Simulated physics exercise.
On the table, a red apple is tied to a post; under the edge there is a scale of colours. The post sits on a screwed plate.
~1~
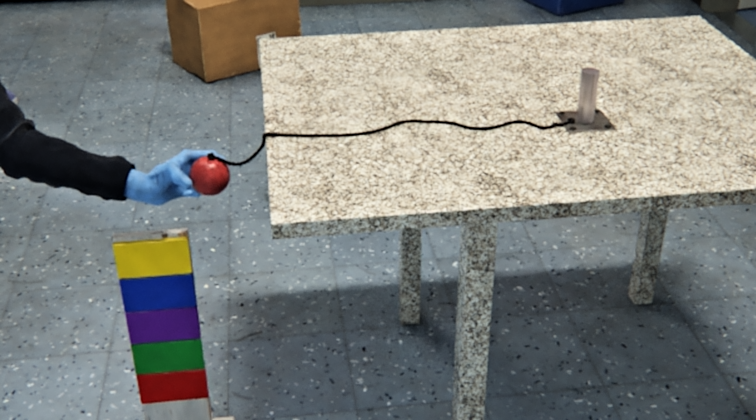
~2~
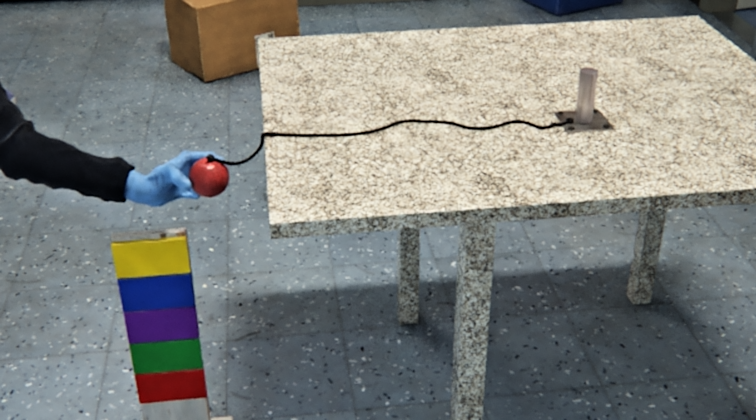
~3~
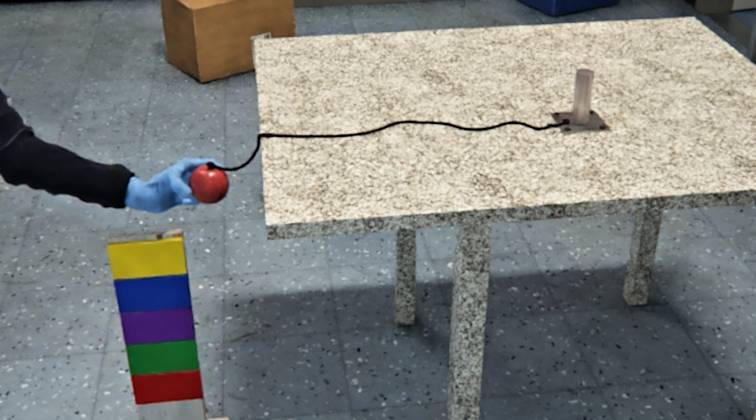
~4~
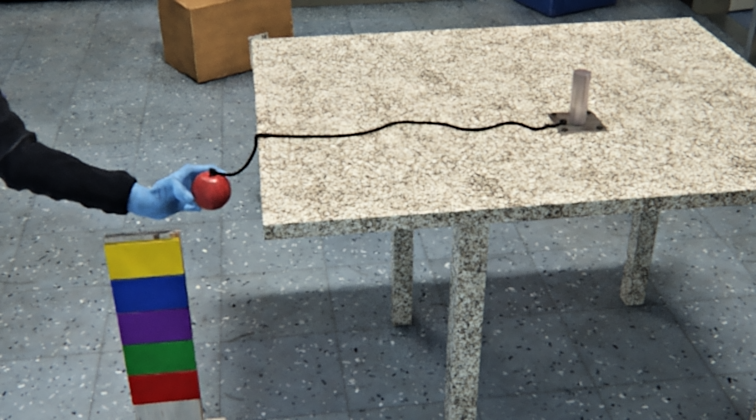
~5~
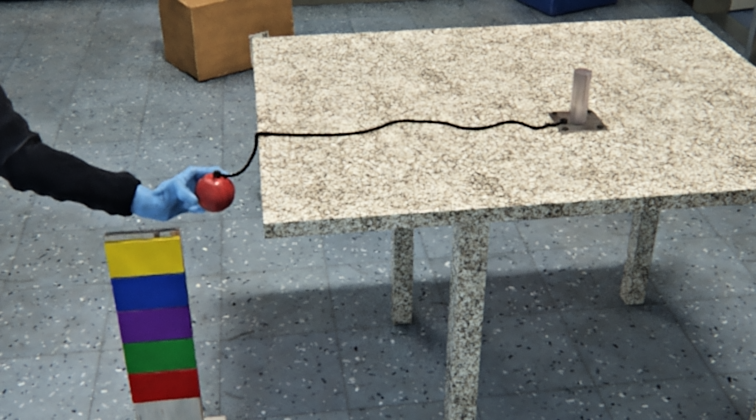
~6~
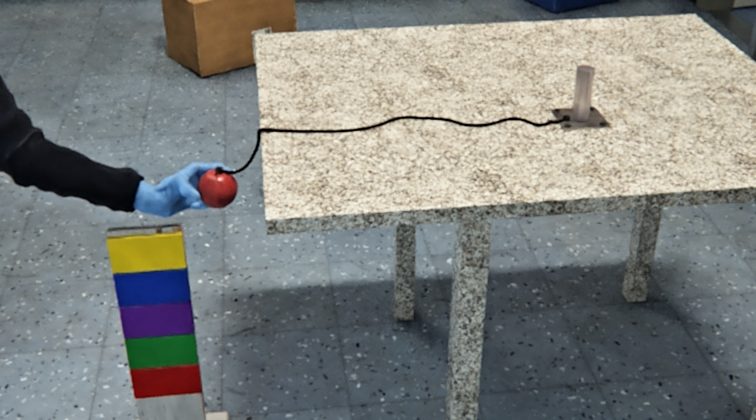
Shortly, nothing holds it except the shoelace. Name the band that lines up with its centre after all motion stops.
Yellow.
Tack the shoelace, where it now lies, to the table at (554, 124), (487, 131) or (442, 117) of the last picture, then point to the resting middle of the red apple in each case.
Near (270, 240), then (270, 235), then (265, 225).
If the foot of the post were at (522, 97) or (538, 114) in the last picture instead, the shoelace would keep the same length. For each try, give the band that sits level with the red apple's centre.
For the first try, blue; for the second, blue.
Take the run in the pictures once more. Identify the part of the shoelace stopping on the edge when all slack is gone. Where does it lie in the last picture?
It's the bit near (290, 131).
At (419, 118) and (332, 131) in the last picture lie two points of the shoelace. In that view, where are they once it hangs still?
In that view they reach (393, 124) and (297, 128).
Soon after, apple near (297, 230); level with yellow.
After that, apple near (273, 243); level with yellow.
In the end, apple near (272, 243); level with yellow. Its middle rests at the yellow band.
